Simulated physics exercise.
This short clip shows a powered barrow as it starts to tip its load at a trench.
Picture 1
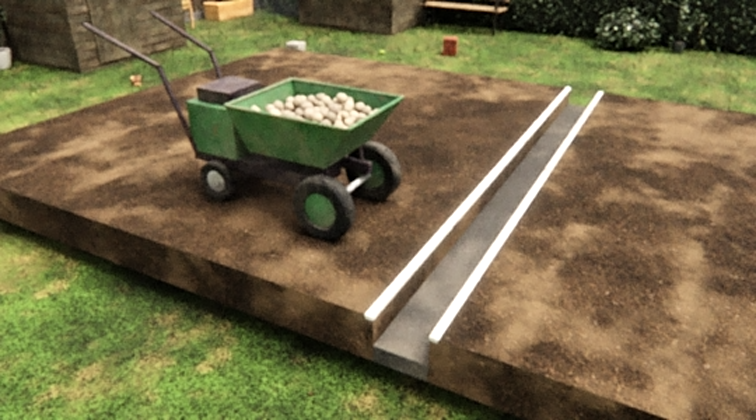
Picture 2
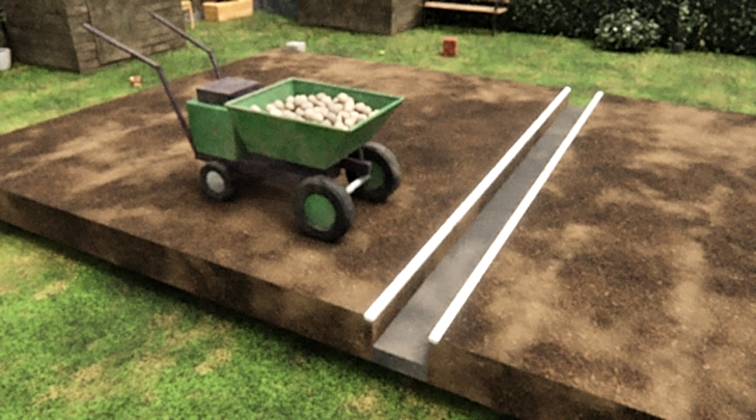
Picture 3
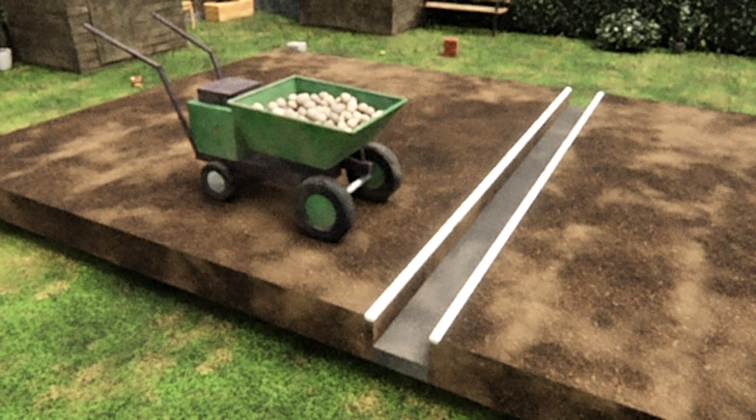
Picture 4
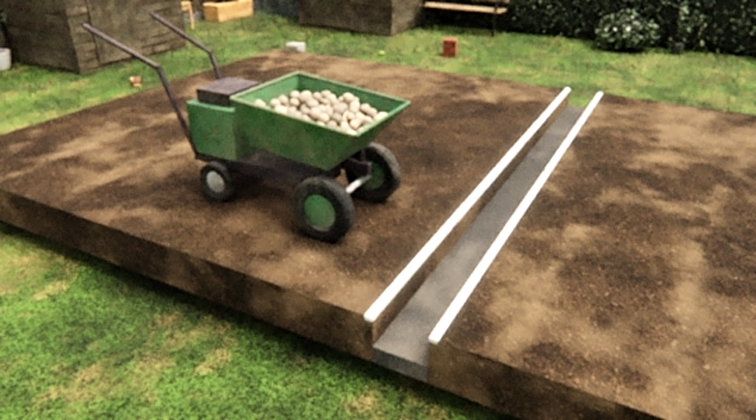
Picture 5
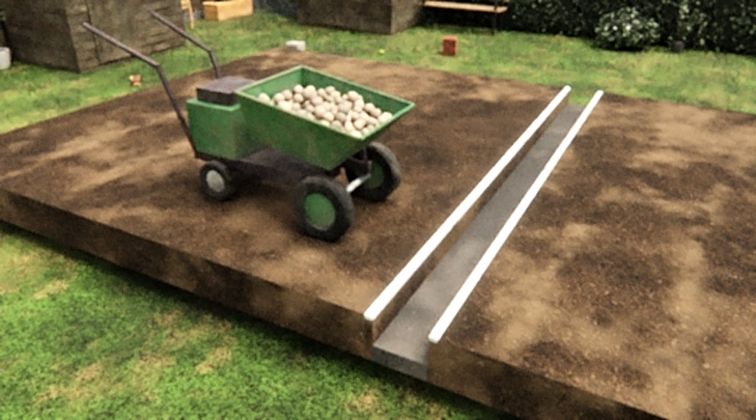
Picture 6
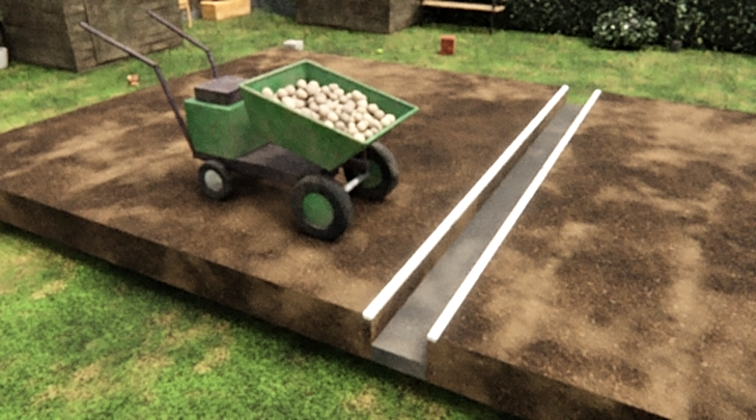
A green skip heaped with pale, rounded pebbles starts level on a small powered barrow, then tilts slowly forward and to the right, its back rising slightly. The barrow, with dark handles and black tyres, stays put left of a grey-bottomed trench edged by two white rails. The steady view looks down across a raised bed of brown soil in a grassy garden, with sheds and hedges behind.
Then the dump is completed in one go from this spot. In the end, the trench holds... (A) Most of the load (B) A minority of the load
The answer is A.
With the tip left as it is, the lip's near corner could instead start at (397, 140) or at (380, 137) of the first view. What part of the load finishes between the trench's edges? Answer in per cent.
The share would be near 30 percent, and then near 70 percent.
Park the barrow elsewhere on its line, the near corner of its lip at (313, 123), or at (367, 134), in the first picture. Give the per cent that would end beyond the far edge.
0 % and 10 %.
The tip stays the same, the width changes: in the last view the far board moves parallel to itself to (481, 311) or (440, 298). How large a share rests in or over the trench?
You'd get 100 % in the first case and 70 % in the second.
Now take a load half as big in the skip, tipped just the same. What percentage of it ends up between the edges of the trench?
Estimated share: Near 100 in a hundred.
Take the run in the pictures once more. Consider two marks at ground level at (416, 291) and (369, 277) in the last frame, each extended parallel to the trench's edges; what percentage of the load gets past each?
Roughly 50 and 90 percent.
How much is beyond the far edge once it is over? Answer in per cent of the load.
Roughly 0 per cent of the load.
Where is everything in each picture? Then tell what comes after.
Lip of the skip near (347, 130), level; top of the load near (316, 113), river pebbles; first edge of the trench near (396, 284); far edge near (457, 304), the trench over half as wide as the skip, and about half as deep as wide, in the first frame.
Lip of the skip near (348, 131), level; top of the load near (316, 113), in the second frame.
Lip of the skip near (351, 133), tipped barely; top of the load near (319, 112), in the third frame.
Lip of the skip near (355, 136), tipped barely; top of the load near (308, 113), in the fourth frame.
Lip of the skip near (360, 139), tipped a little; top of the load near (312, 110), in the fifth frame.
Lip of the skip near (365, 144), tipped a little; top of the load near (312, 102); first edge of the trench near (394, 284); far edge near (455, 303), in the sixth frame.
Shortly afterwards, skip tipped steeply; the whole lot in the skip.
Next, skip tipped steeply; the bulk in the skip; only a few short of the trench; a little in or heaped over the trench; only a few falling.
Some moments later, skip tipped right over; near a quarter in the skip; only a few short of the trench; the bulk in or heaped over the trench; only a few beyond it.
In the end, skip tipped right over; a little in the skip; a little short of the trench; the bulk in or heaped over the trench; only a few beyond it.
